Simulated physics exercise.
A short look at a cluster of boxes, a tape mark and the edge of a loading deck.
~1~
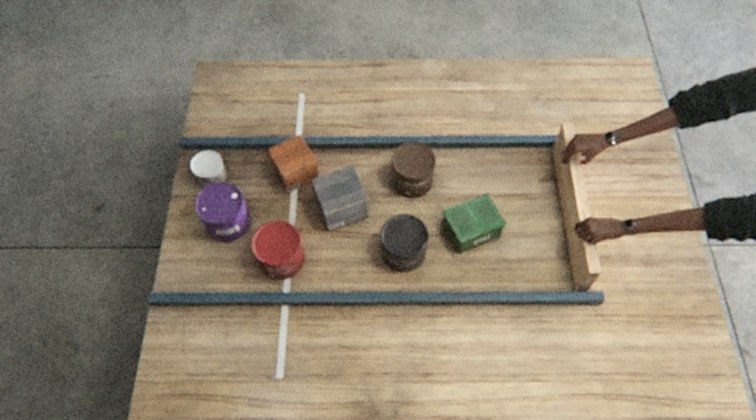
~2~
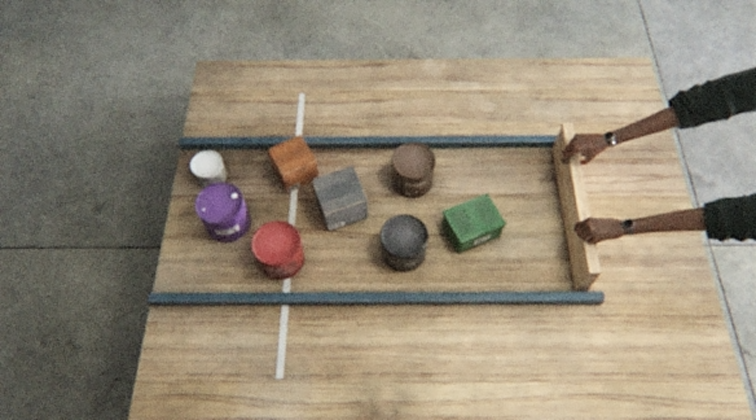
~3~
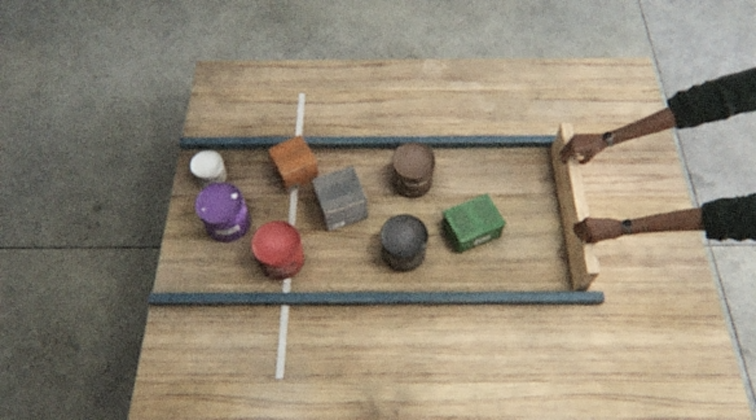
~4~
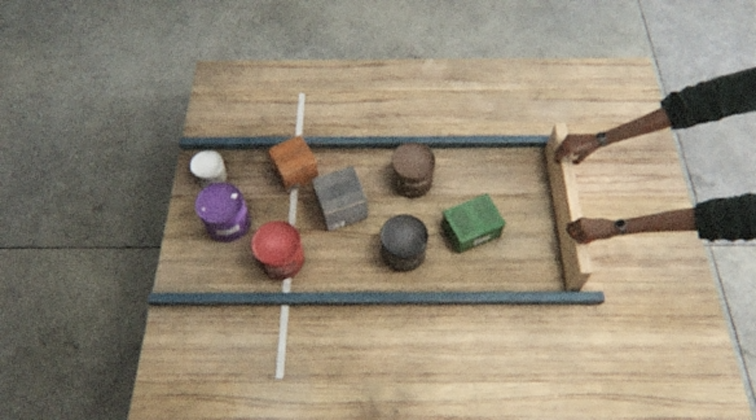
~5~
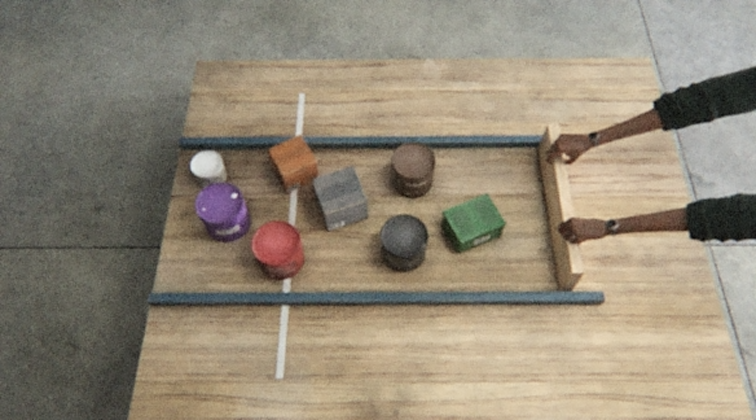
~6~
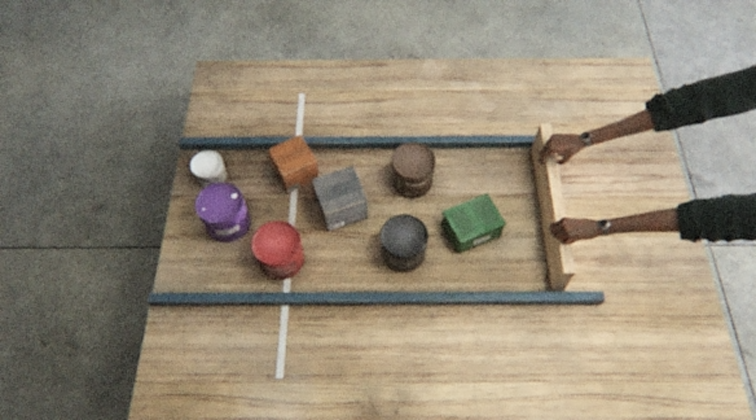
Two hands hold a wooden plank still, then slide it slightly left toward the containers.
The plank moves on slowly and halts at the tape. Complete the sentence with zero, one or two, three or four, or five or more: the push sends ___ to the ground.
The push sends zero to the ground.
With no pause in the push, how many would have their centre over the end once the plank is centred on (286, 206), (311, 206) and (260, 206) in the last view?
The numbers are 0, 0 and 1.
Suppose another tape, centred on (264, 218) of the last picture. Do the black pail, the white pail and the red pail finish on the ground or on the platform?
Looking at each in turn, the black pail is still there, the white pail is gone, and the red pail is still there.
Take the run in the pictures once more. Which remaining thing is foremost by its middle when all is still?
The white pail.
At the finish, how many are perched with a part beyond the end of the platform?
In total, 0 of them.
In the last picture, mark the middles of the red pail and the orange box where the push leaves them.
About (222, 248), and the other about (222, 161).
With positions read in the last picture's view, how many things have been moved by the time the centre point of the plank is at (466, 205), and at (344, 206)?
Counts: 2 / 6.
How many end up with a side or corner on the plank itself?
In total, 3.
A little later, none off yet; white pail at rest near (210, 170); purple canister at rest near (224, 213); red pail at rest near (279, 251).
When it is over, the number that fall off is zero.
